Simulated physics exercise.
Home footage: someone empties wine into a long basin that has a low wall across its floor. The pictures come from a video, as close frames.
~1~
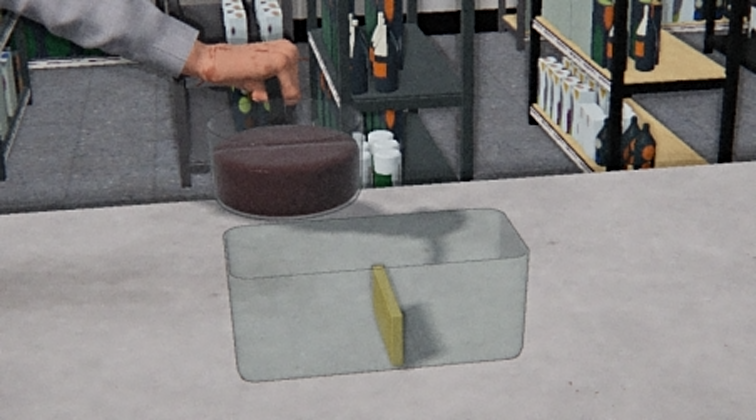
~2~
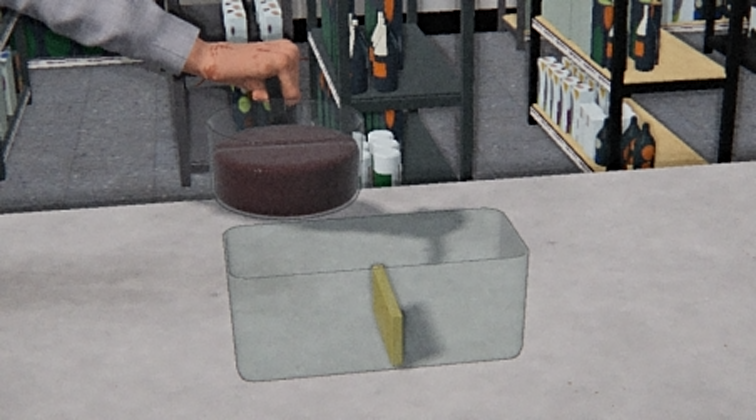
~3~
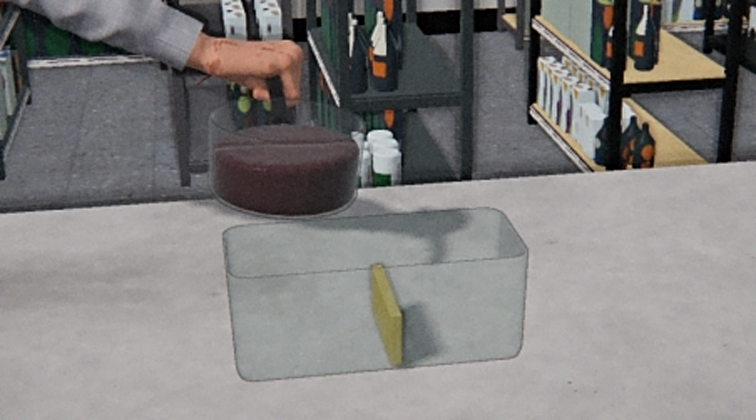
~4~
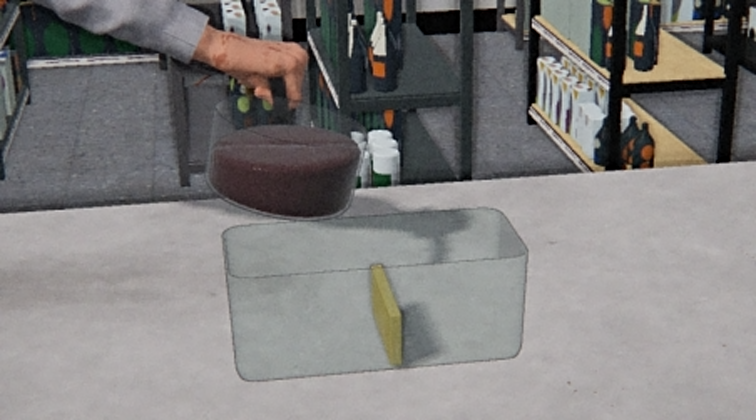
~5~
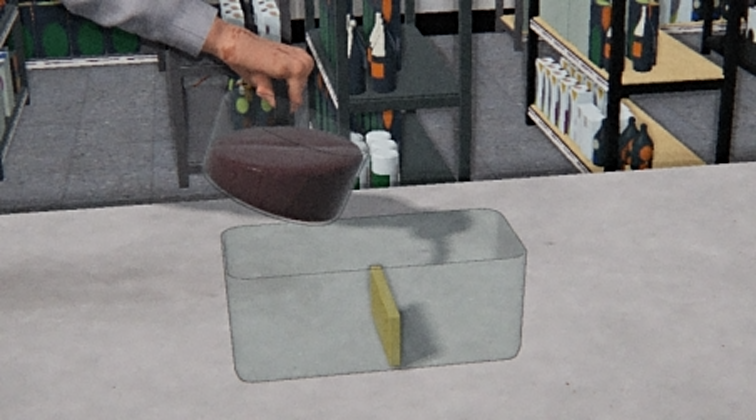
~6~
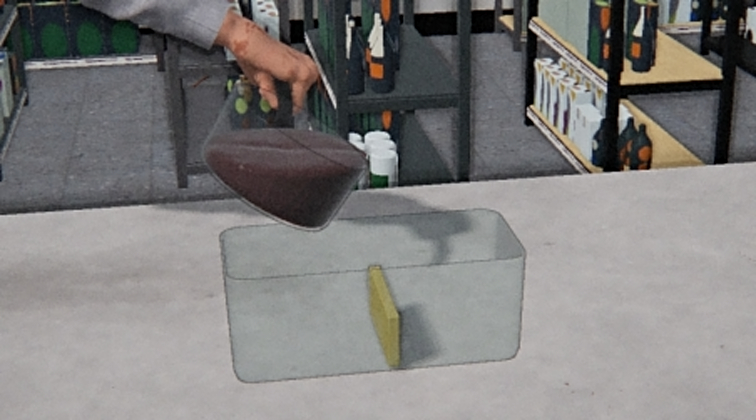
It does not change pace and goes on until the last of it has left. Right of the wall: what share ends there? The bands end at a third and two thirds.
At least a third, at most two thirds.
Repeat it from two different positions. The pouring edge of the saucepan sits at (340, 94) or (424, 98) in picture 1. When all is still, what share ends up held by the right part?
Start one gives some 40 %, start two some 80 %.
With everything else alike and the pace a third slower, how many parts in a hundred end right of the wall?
It comes to some 65 per cent.
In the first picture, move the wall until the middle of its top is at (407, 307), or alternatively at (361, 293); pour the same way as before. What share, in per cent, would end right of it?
35 per cent first, then 85 per cent.
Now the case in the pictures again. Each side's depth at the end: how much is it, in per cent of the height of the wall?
Left part: 40 per cent, right part: 50 per cent.
A moment on, the saucepan is tipped on its side and 32 per cent is still to pour, 5 is left of the wall and 33 right of it.
Next, the saucepan is tipped right over and 9 per cent is still to pour, 31 is left of the wall and 52 right of it.
Then the saucepan is tipped right over and 2 per cent is still to pour, 44 is left of the wall and 52 right of it.
Later the saucepan is tipped right over and 0 per cent is still to pour, 48 is left of the wall and 51 right of it.
At rest 48 per cent lies left of the wall, 51 right of it and 1 outside.
